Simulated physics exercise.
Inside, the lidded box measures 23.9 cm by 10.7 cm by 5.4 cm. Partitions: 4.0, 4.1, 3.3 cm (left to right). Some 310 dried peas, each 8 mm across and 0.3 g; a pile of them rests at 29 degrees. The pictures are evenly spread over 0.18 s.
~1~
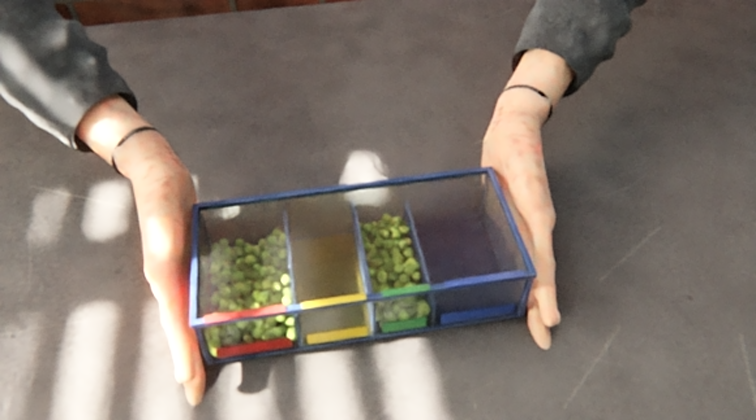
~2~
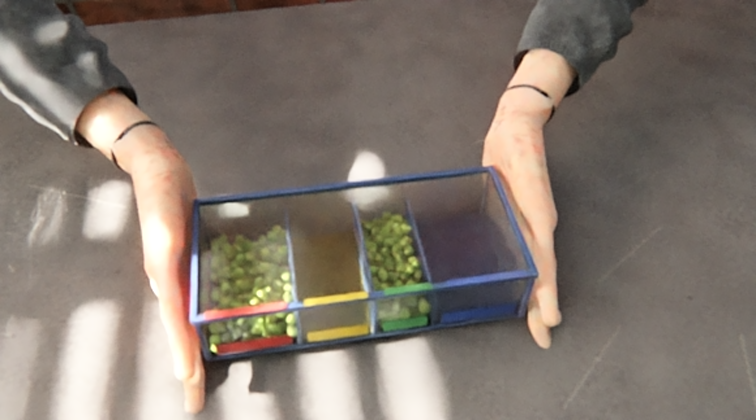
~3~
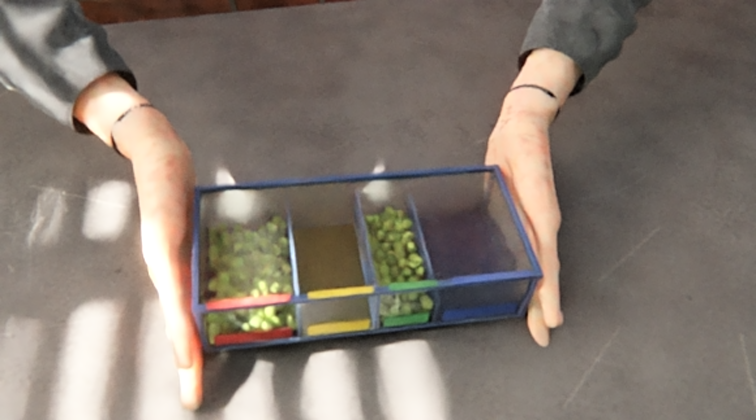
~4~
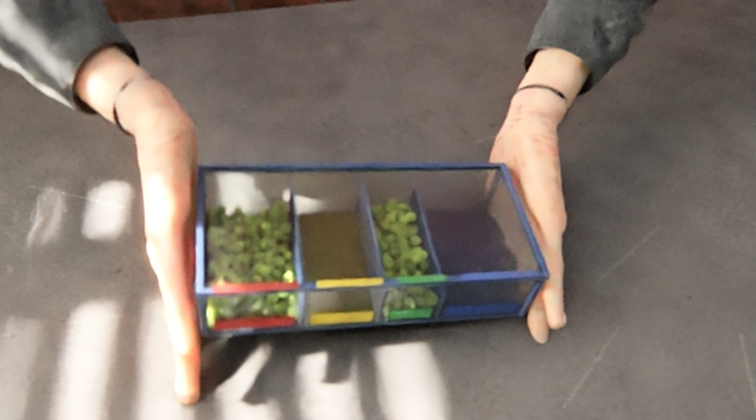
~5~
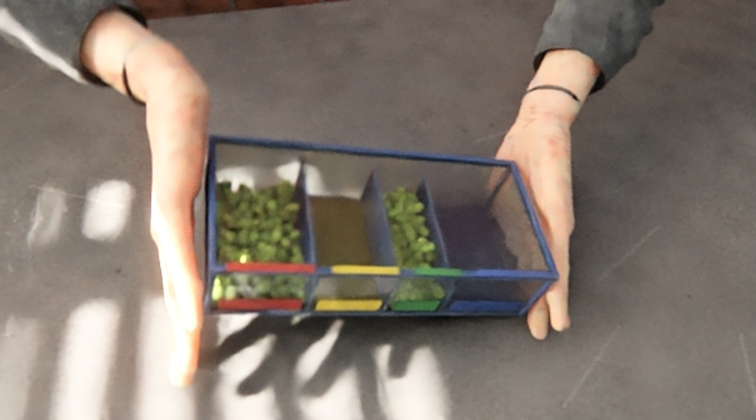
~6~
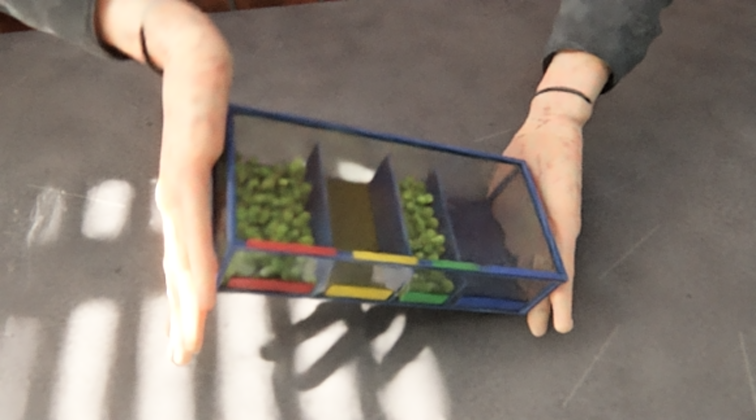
A clear, blue-edged box is held between two hands above a grey, scratched tabletop streaked with sunlight, seen from above at a fixed angle. Its four compartments, marked red, yellow, green and blue from left to right, show green peas in the red and green ones only. The dark-sleeved arms hold it nearly level, then the left hand rises, tilting the box down toward the right.
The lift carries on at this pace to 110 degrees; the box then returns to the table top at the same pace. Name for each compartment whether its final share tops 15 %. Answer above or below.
Red compartment: Above; blue compartment: Above; green compartment: Below; yellow compartment: Below.
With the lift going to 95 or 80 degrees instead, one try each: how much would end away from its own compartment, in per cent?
About 45 and 30 per cent.
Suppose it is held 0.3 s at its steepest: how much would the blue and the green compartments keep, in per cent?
Then: Blue 50; green 5.
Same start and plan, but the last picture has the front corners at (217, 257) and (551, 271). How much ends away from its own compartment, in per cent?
In that case some 60 per cent.
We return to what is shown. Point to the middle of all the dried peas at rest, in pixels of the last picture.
Around (399, 291).
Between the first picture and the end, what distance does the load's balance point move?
Some 5.0 cm.
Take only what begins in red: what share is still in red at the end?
About 70 per cent.
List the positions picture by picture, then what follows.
In the first frame, box tilt 0 degrees, front corners at (197, 321) and (530, 273); red 55 %, green 45 %.
In the second frame, box tilt 1 degrees, front corners at (197, 318) and (532, 273).
In the third frame, box tilt 4 degrees, front corners at (198, 307) and (536, 273), lowest corner right front.
In the fourth frame, box tilt 10 degrees, front corners at (203, 290) and (543, 274), lowest corner right front.
In the fifth frame, box tilt 17 degrees, front corners at (216, 266) and (552, 275), lowest corner right front.
In the sixth frame, box tilt 24 degrees, front corners at (236, 242) and (561, 277), lowest corner right front; red 55 %, green 45 %.
Then, 0.54 s after the last picture, tilt 109 degrees; red 50 %, blue 20 %, green 25 %, yellow 5 %.
Then, 0.90 s after the last picture, tilt 45 degrees; red 40 %, blue 45 %, green 5 %, yellow 5 %.
Then, 1.34 s after the last picture, tilt 0 degrees; red 40 %, blue 45 %, green 5 %, yellow 10 %.
In the end, red 40 %, blue 45 %, green 5 %, yellow 10 %.
